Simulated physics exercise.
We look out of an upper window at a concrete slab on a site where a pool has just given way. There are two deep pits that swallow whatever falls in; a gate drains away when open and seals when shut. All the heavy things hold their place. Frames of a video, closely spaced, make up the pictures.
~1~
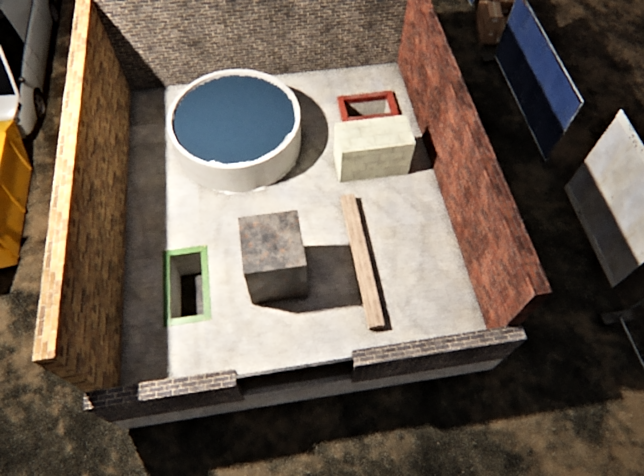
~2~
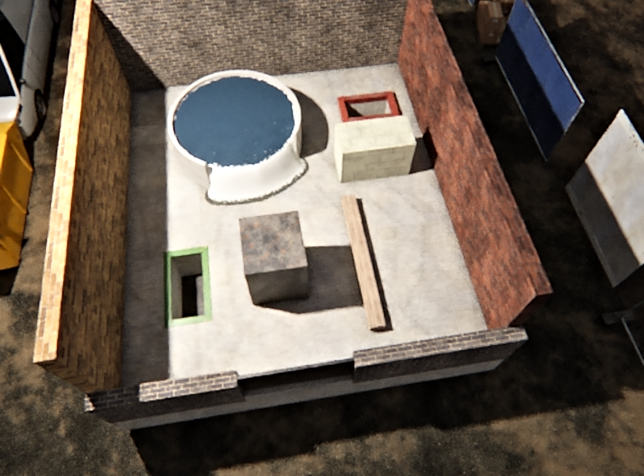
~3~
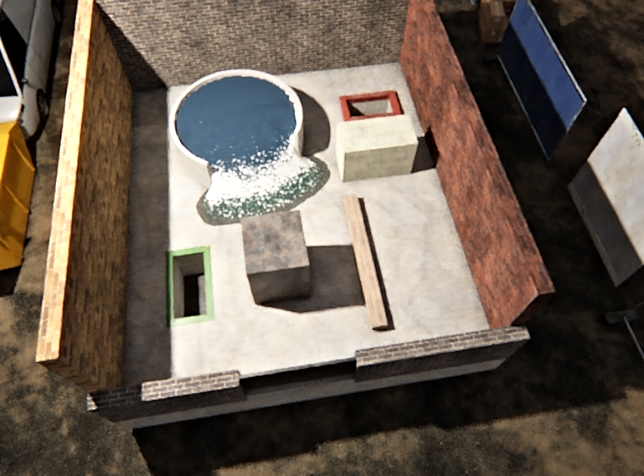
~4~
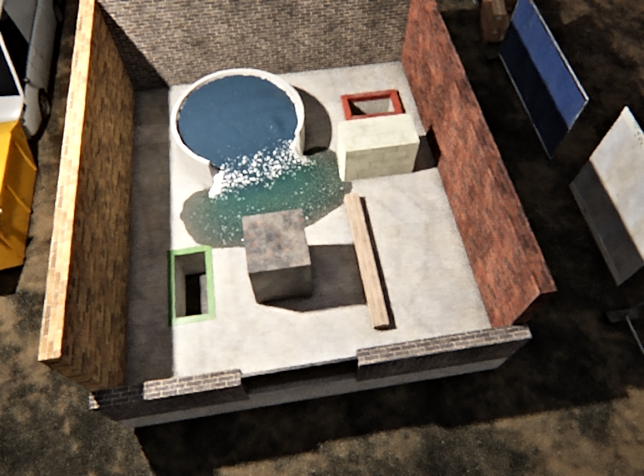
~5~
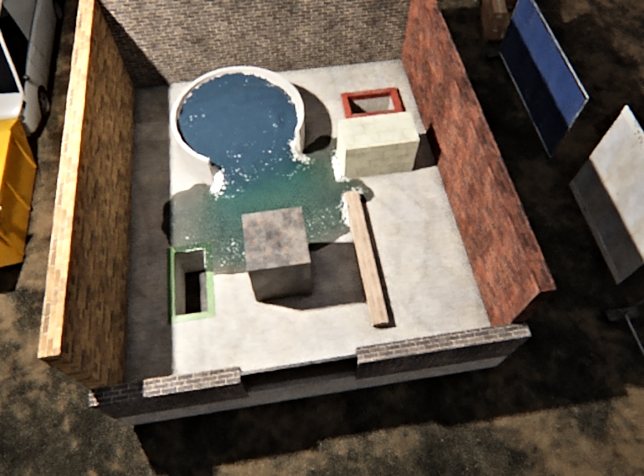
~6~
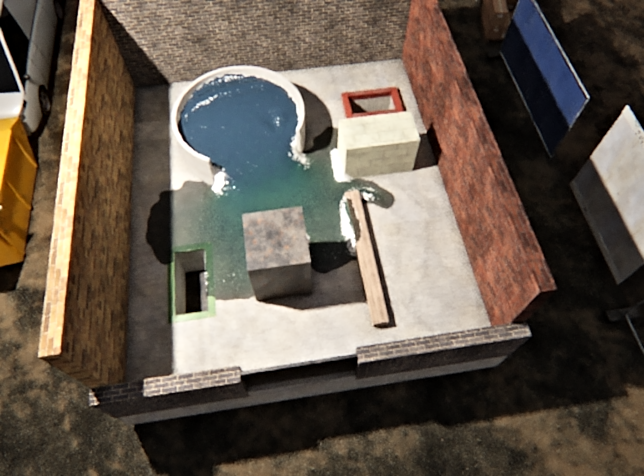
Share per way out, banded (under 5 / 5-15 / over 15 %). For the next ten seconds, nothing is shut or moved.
The gate gets shy of five per cent, the green pit gets in excess of fifteen per cent, the red pit gets shy of five per cent.
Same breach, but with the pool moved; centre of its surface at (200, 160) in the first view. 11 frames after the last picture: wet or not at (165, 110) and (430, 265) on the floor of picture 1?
First spared, then submerged.
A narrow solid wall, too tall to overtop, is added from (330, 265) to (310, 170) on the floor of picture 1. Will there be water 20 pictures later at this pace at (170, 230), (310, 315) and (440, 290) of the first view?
Same order as asked - soaked, soaked, soaked.
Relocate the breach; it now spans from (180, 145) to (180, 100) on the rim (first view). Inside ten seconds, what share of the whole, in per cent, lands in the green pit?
About 20 percent ends up in the green pit, by my reckoning.
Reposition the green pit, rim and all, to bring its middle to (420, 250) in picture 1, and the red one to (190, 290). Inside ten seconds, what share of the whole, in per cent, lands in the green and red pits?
My answer: Green gets 20 percent, red gets 10 percent.
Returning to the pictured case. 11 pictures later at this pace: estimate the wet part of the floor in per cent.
My estimate is roughly 60 percent.
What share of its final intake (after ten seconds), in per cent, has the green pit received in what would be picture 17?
I'd say some 20 per cent.
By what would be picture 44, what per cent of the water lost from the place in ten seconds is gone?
Around 75 percent.
A moment on, water covers 40 % of the floor; the gate 0 %, the green pit 2 %, the red pit 0 %.
Next, water covers 60 % of the floor; the gate 0 %, the green pit 8 %, the red pit 0 %.
Then, water covers 65 % of the floor; the gate 0 %, the green pit 15 %, the red pit 0 %.
Later, water covers 85 % of the floor; the gate 0 %, the green pit 26 %, the red pit 0 %.
In the end, water covers 95 % of the floor; the gate 0 %, the green pit 35 %, the red pit 0 %.
